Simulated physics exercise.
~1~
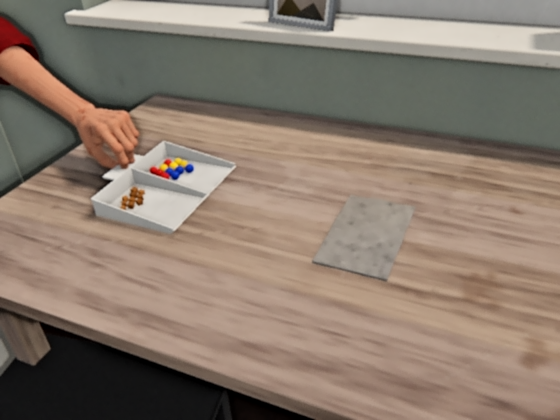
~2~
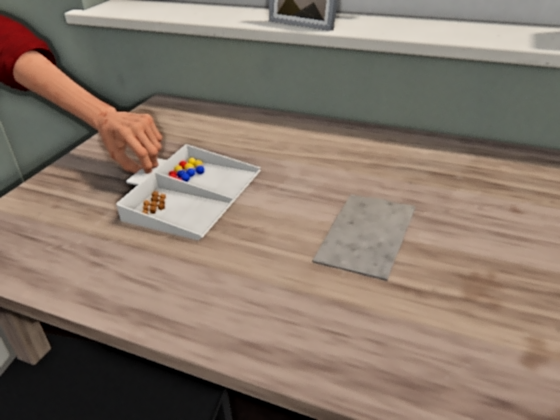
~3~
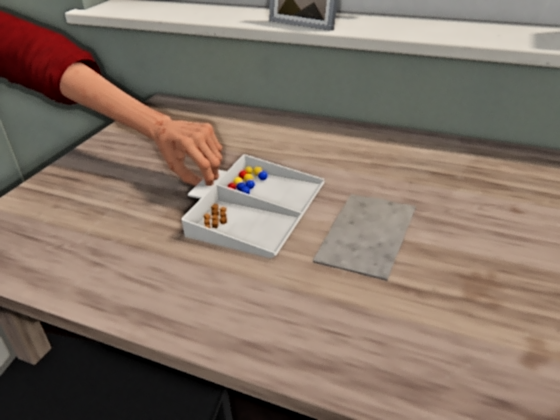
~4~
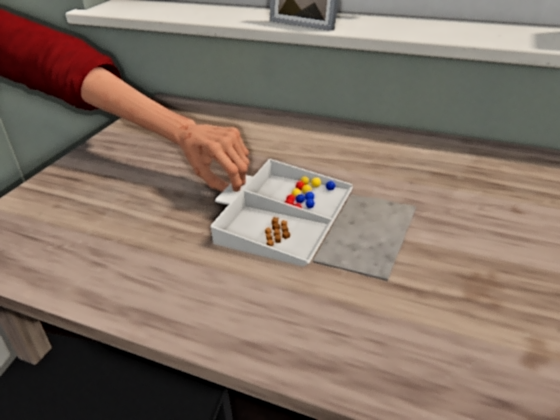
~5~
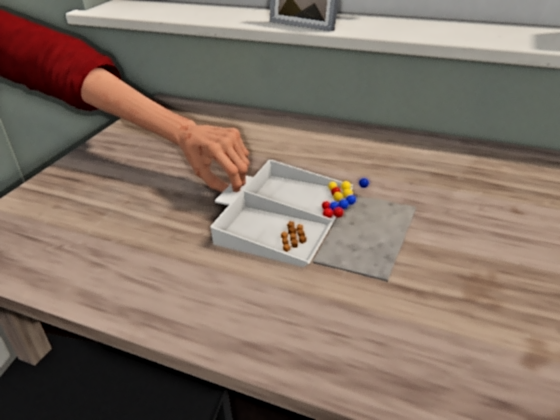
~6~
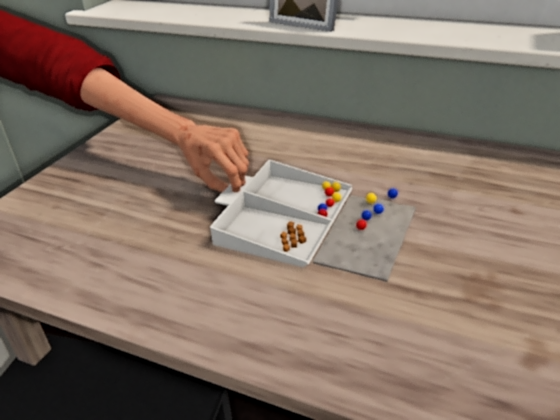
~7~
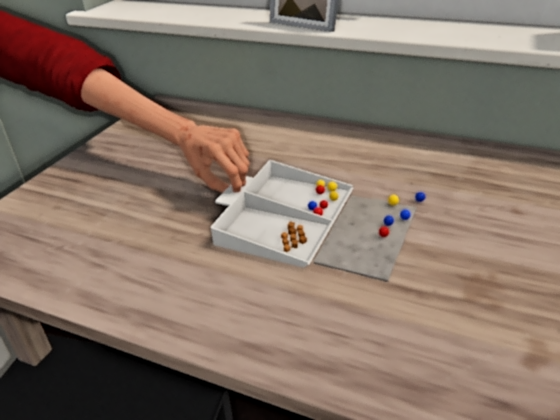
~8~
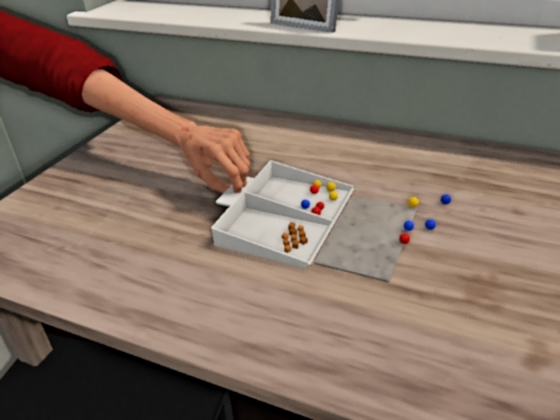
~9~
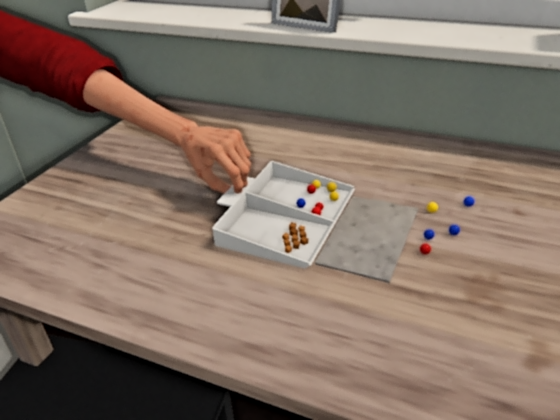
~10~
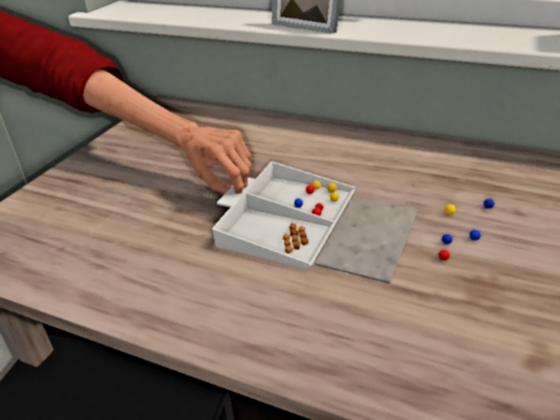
At first, a hand in a red sleeve holds the back of a divided white tray on a wooden table, with small brown pieces in the near section and red, yellow and blue balls in the far one. The hand pushes the tray to the right towards a flat grey slab. The tray reaches the slab and stops, and both batches slide towards the front rim. The brown pieces stay inside, but some coloured balls go over the front and roll right, past the slab. In the end, five balls lie on the table, while the rest remain in the tray.
